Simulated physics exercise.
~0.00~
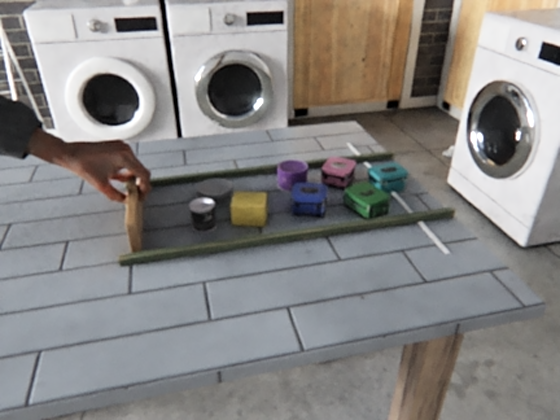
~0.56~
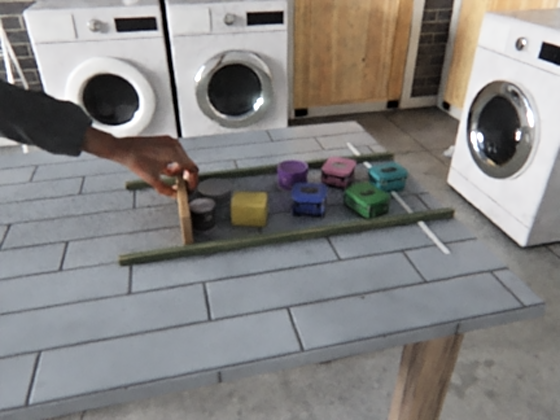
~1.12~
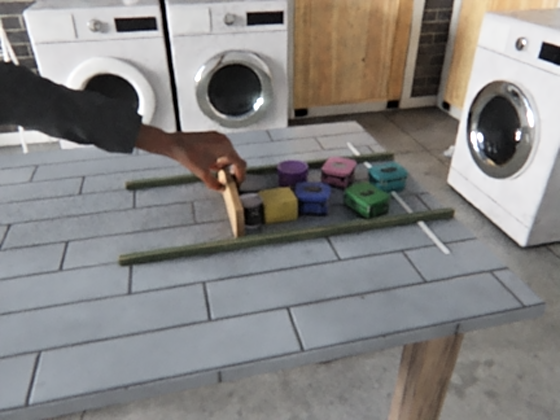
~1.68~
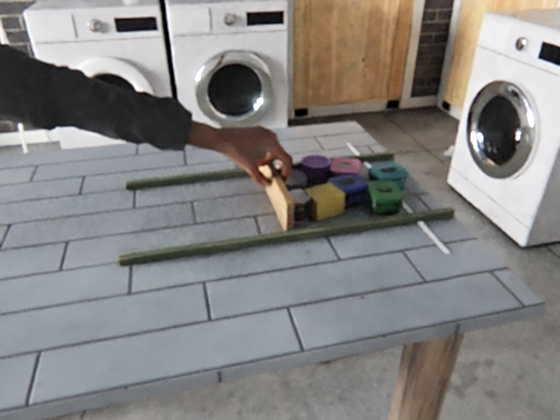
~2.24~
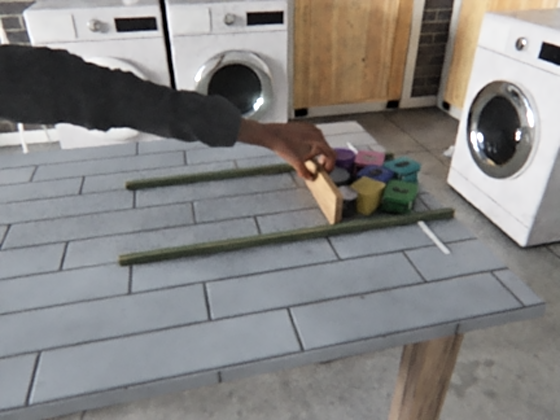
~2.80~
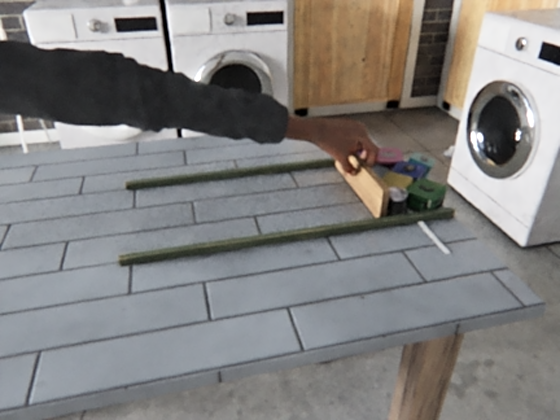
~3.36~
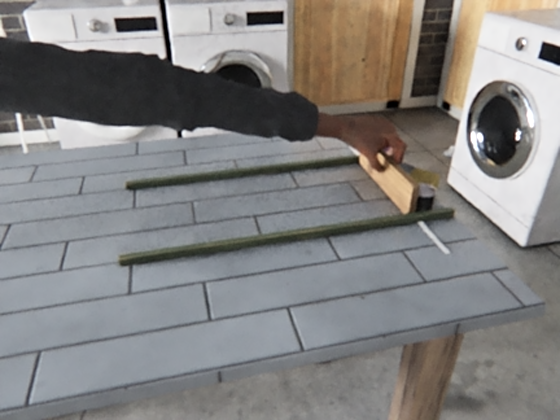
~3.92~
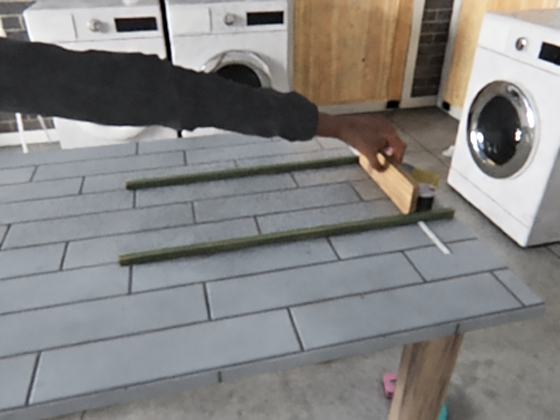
On a grey plank table, a hand pushes small containers right with a board until several fall.
